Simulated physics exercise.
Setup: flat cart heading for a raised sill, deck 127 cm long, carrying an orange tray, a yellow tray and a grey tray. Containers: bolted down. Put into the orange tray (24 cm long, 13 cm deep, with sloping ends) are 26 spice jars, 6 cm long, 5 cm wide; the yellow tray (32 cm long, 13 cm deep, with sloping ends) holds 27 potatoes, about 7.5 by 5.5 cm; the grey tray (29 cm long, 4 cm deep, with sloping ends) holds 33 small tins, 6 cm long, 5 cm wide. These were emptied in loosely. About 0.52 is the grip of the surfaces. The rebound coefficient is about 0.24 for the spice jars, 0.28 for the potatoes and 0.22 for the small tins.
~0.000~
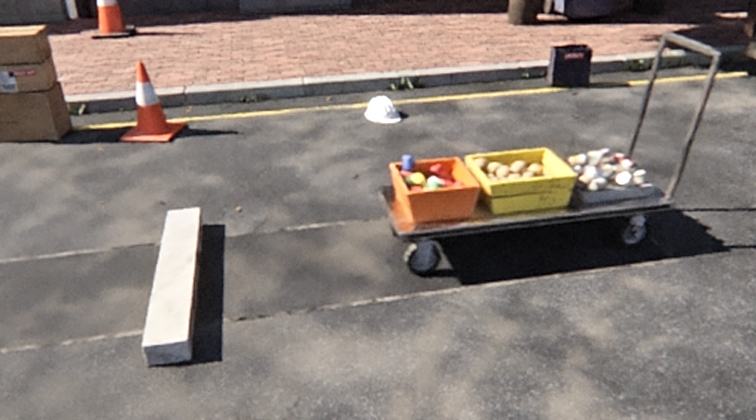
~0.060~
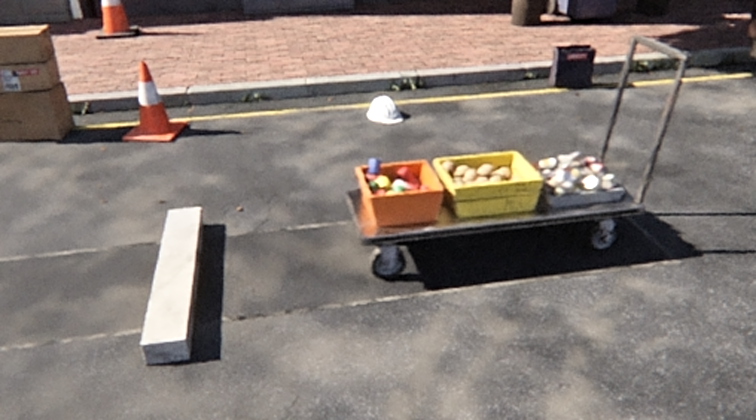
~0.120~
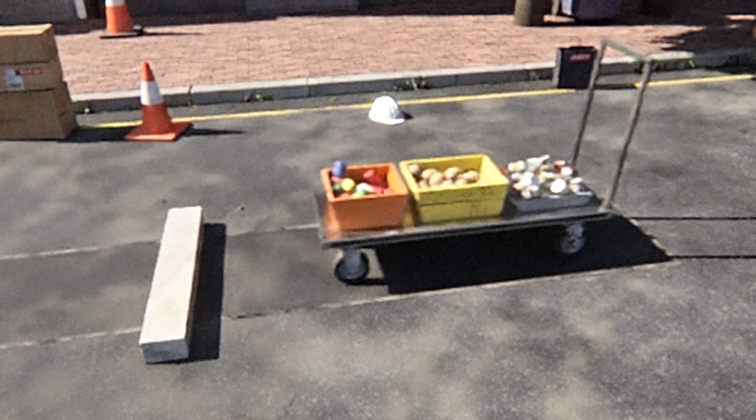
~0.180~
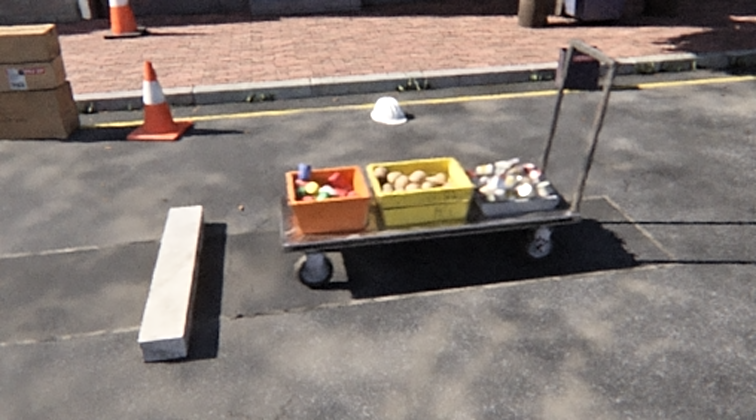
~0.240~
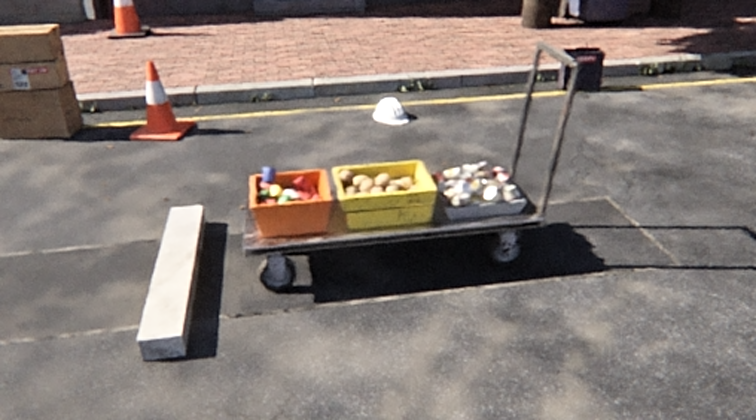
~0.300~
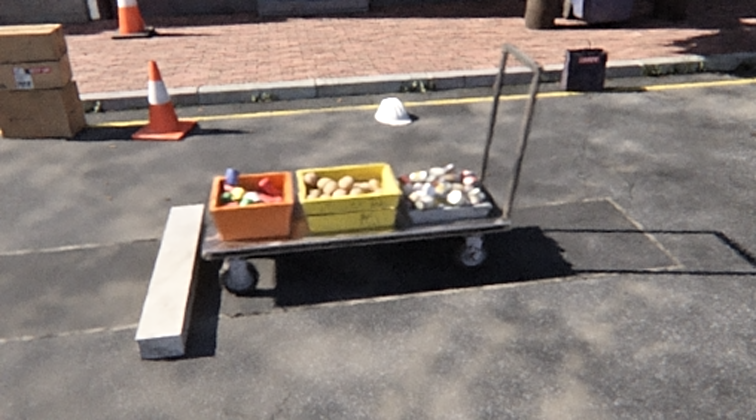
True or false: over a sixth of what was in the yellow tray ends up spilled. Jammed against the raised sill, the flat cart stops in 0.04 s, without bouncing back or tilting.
False.
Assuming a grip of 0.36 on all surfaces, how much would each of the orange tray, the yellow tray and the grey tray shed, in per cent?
You'd see orange tray shed 0 percent, yellow tray shed 10 percent, and grey tray shed 30 percent.
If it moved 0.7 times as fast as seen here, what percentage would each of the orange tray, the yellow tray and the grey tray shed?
Orange tray 0, yellow tray 0, grey tray 40 per cent.
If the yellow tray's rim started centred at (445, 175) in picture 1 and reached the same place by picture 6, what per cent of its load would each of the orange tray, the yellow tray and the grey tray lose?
Orange tray 0 %, yellow tray 0 %, grey tray 20 %.
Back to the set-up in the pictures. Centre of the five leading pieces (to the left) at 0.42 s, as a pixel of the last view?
I'd put them at about (194, 191).
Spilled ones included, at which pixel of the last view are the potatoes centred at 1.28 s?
Centred roughly at (308, 204).
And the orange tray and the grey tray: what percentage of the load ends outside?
The orange tray loses 5 percent and the grey tray loses 45 percent.
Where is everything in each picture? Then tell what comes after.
In the first picture (we follow the rim corner now nearest the camera; the camera moves round a little), yellow tray at (491, 183); grey tray at (585, 192); 90 cm still to roll; nothing out yet.
Yellow tray at (456, 187); grey tray at (552, 196); 74 cm still to roll, in the second picture.
Yellow tray at (419, 191); grey tray at (518, 200); 59 cm still to roll, in the third picture.
Yellow tray at (382, 194); grey tray at (483, 204); 43 cm still to roll, in the fourth picture.
Yellow tray at (344, 197); grey tray at (448, 208); 27 cm still to roll, in the fifth picture.
Yellow tray at (305, 201); grey tray at (412, 211); 12 cm still to roll; nothing out yet, in the sixth picture.
After 0.32 s, impact.
After 0.42 s, 1 of 26 out of the orange tray, 0 of 27 out of the yellow tray and 4 of 33 out of the grey tray.
After 0.54 s, 1 of 26 out of the orange tray, 0 of 27 out of the yellow tray and 12 of 33 out of the grey tray.
After 0.77 s, 1 of 26 out of the orange tray, 0 of 27 out of the yellow tray and 12 of 33 out of the grey tray.
When it is over (at 1.28 s), 1 of 26 out of the orange tray, 0 of 27 out of the yellow tray and 15 of 33 out of the grey tray. Asked share, 0 of 27, 0 per cent.
